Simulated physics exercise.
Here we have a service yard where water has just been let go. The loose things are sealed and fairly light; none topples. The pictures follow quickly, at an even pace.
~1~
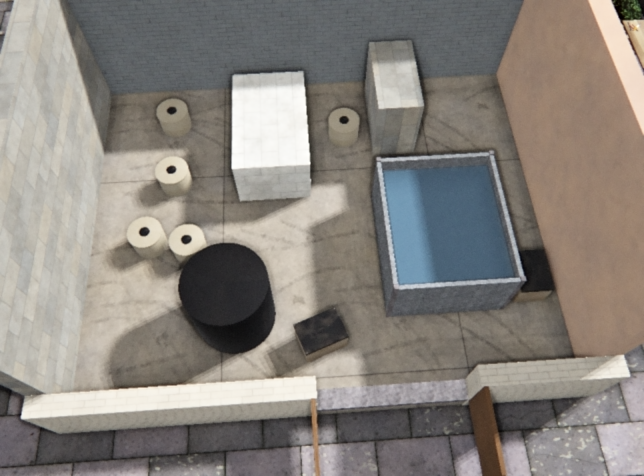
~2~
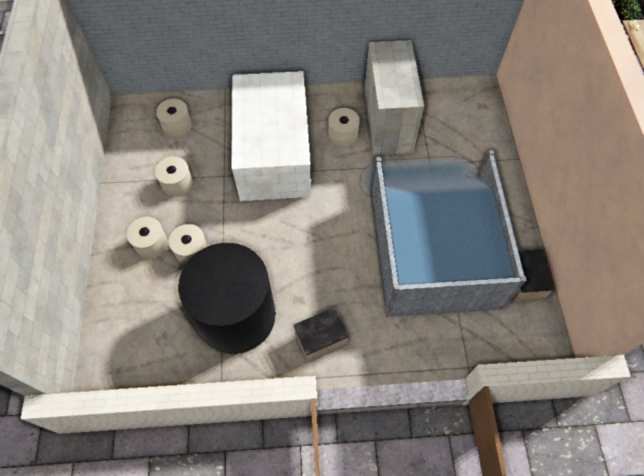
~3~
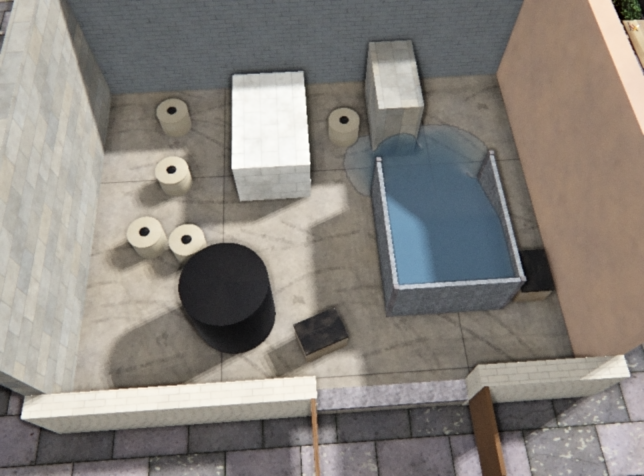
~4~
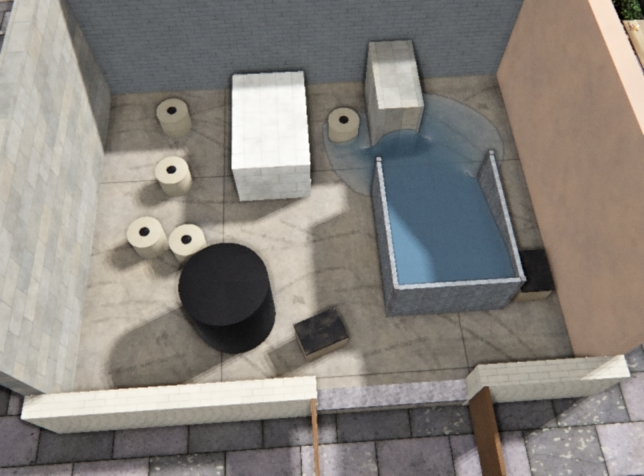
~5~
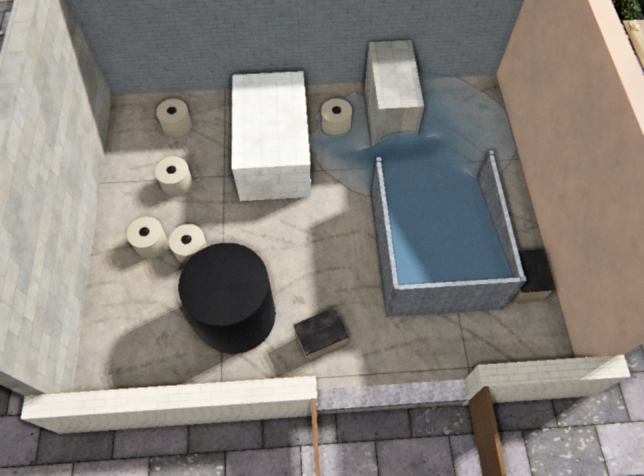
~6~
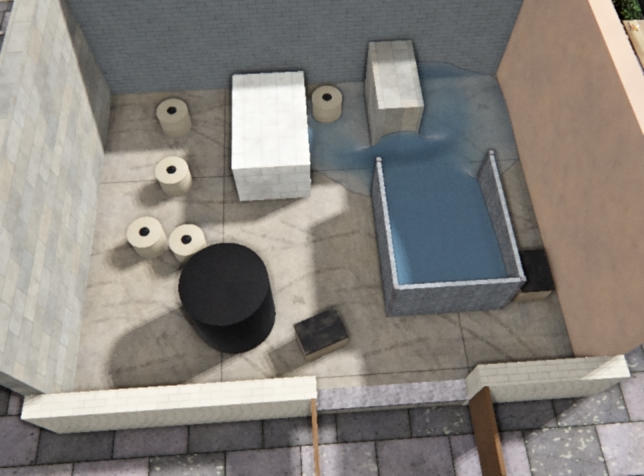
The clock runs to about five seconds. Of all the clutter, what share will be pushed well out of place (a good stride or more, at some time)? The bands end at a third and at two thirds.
Share: Between one and two thirds.
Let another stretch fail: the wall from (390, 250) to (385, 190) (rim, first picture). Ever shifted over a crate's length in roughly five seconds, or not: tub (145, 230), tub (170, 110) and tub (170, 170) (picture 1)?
As listed: Pushed that far, moved that far, pushed that far.
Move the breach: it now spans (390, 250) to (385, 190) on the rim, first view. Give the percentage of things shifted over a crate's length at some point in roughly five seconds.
I make it 70 per cent.
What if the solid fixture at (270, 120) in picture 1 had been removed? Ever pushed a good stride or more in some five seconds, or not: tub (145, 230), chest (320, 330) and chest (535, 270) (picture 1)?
In that order: Moved that far, no, moved that far.
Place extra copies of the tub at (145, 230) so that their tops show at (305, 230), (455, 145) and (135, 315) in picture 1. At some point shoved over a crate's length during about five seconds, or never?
As listed: Pushed that far, that far or more, never so far.
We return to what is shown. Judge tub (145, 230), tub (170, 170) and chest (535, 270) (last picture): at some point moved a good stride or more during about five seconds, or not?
In turn: Less than that, not that far, pushed that far.
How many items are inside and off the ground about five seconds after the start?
The number is 3.
A moment on, 1 of 7 are well off their spots; 1 afloat.
Next, 1 of 7 are well off their spots; 1 afloat.
Later, 2 of 7 are well off their spots; 2 afloat.
In the end, 4 of 7 are well off their spots, and 4 have been at some point; 3 afloat.
